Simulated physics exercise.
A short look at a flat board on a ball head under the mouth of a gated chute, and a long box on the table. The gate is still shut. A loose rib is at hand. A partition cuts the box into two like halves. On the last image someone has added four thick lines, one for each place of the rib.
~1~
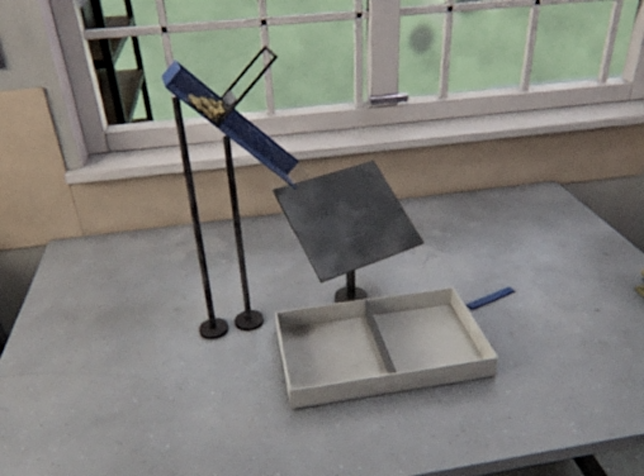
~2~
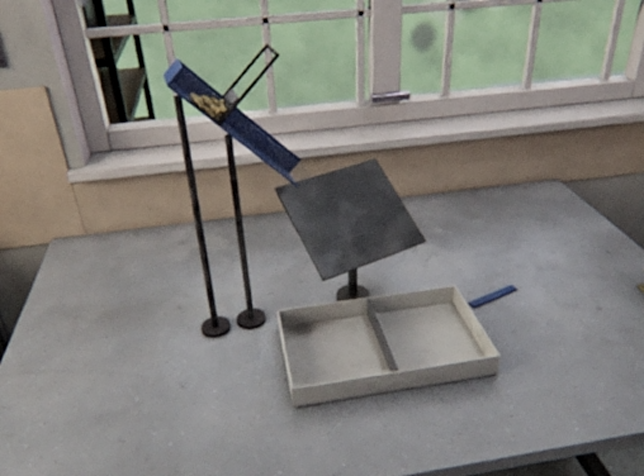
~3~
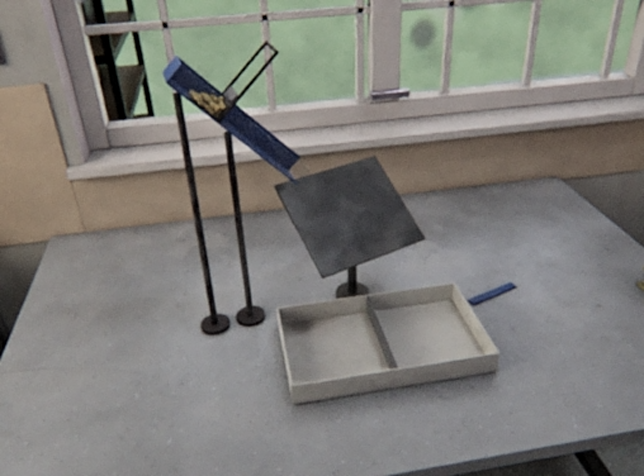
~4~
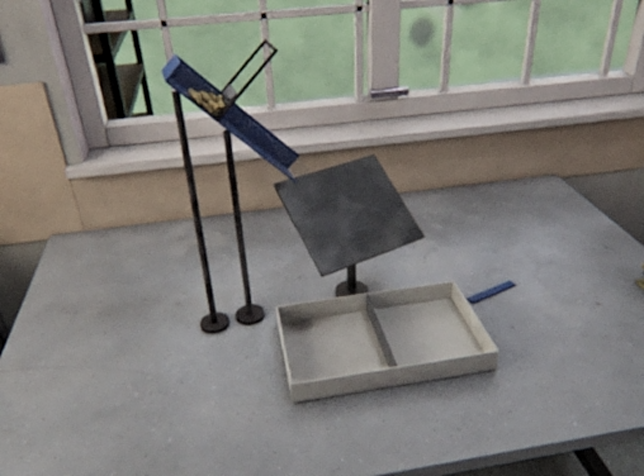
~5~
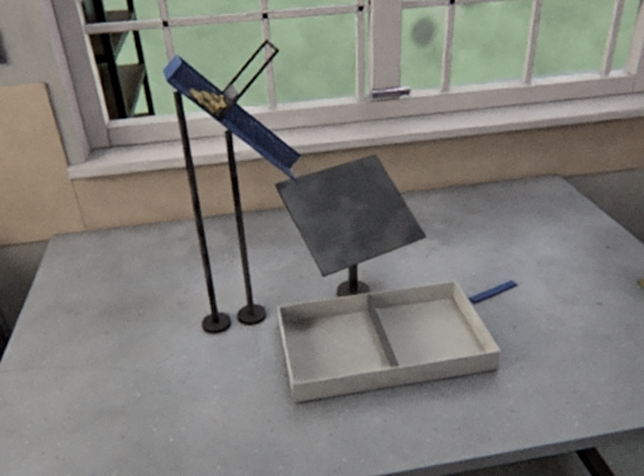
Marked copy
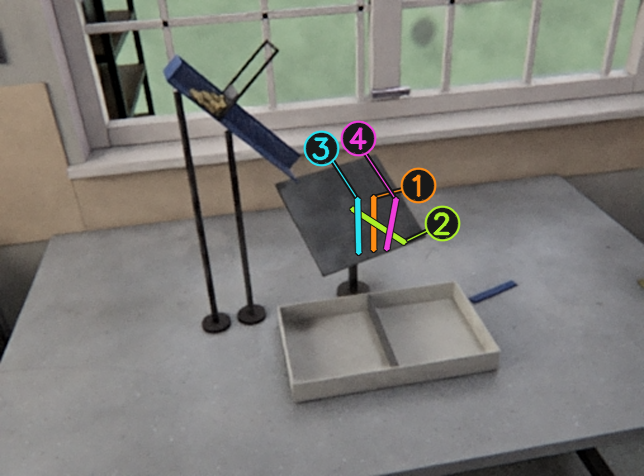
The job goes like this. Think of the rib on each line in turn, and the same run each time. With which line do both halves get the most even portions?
1 works best here.
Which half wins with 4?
The right half.
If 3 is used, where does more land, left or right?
The left half.
On the marked copy, line 1 from (373, 197) to (373, 249); line 2 from (352, 209) to (403, 242); line 3 from (357, 199) to (358, 252); line 4 from (395, 199) to (386, 248).
With 1, of what is caught, about half in the left half, about half in the right.
With 2, of what is caught, none in the left half, all in the right.
With 3, of what is caught, most in the left half, a small part in the right.
With 4, of what is caught, a stray few in the left half, nearly all in the right.
